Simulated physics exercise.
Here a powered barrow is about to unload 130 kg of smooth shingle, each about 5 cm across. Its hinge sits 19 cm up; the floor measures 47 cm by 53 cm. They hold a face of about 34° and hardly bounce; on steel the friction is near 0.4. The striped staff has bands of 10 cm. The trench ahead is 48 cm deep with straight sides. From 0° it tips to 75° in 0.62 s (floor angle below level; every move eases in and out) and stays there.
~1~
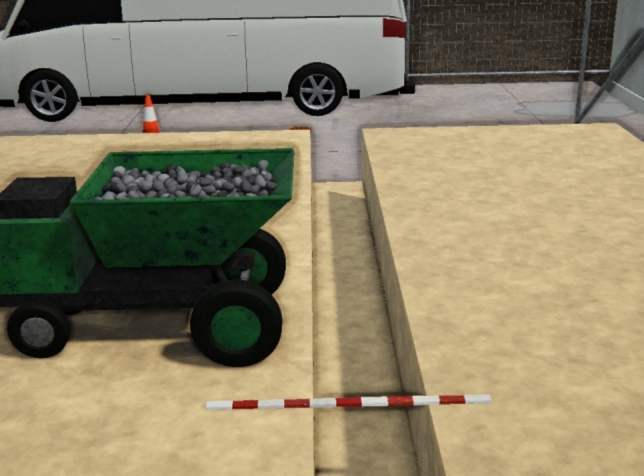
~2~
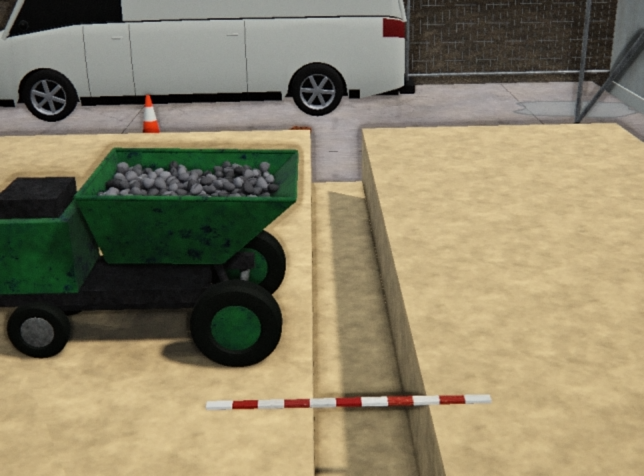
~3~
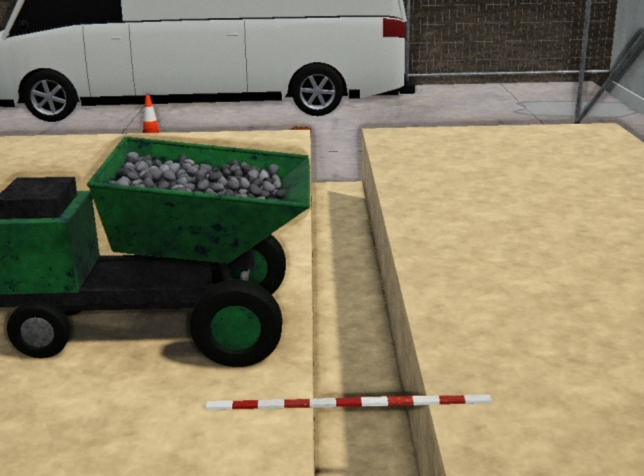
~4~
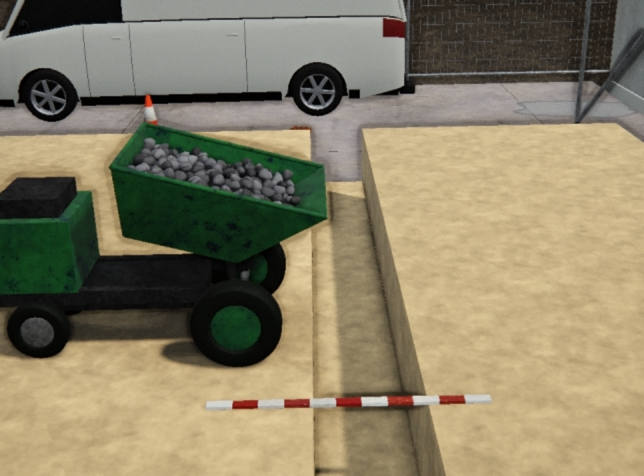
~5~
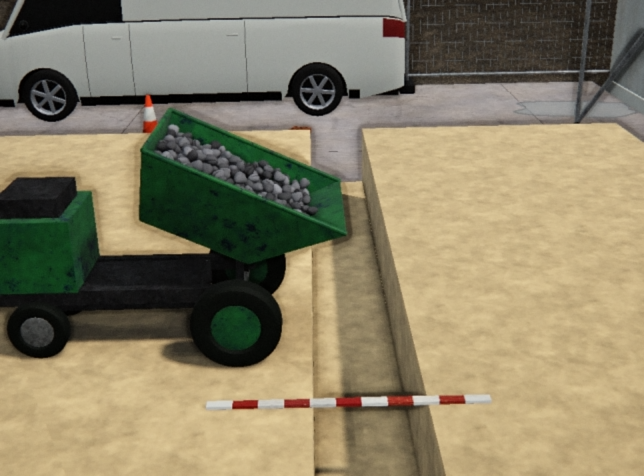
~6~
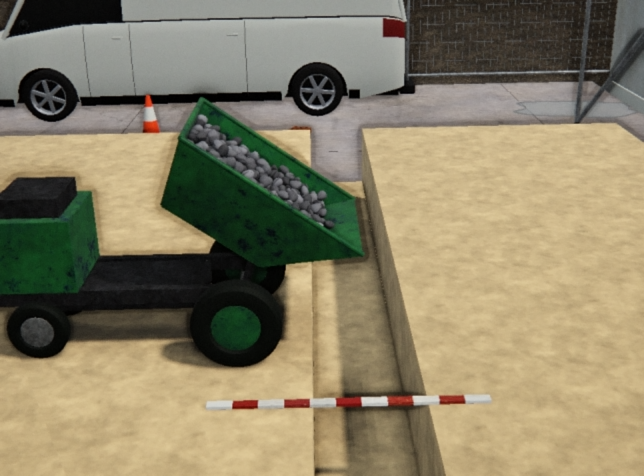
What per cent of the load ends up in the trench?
Some 35 per cent of it.
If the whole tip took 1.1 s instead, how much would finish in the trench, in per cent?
It would be near 40 per cent.
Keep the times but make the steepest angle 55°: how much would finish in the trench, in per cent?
It would be near 40 per cent.
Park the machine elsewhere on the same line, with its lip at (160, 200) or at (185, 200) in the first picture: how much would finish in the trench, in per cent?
First some 75, then 100 per cent.
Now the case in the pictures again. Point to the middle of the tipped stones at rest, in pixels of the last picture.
Their middle is at about (456, 322).
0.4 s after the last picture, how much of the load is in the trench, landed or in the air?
About 20 per cent by then.
Then, 0.2 s after the last picture the floor is at 63°, 100 % in the tray; the foremost stones are at (371, 268).
Then, 0.4 s after the last picture the floor is at 75°, 53 % in the tray, 18 % in the trench, 29 % past the trench; the foremost stones are at (480, 323).
Then, 0.8 s after the last picture the floor is at 75°, 0 % in the tray, 34 % in the trench, 66 % past the trench; the foremost stones are past the picture's edge.
Then, 2.7 s after the last picture the floor is at 75°, 0 % in the tray, 35 % in the trench, 65 % past the trench; the foremost stones are past the picture's edge.
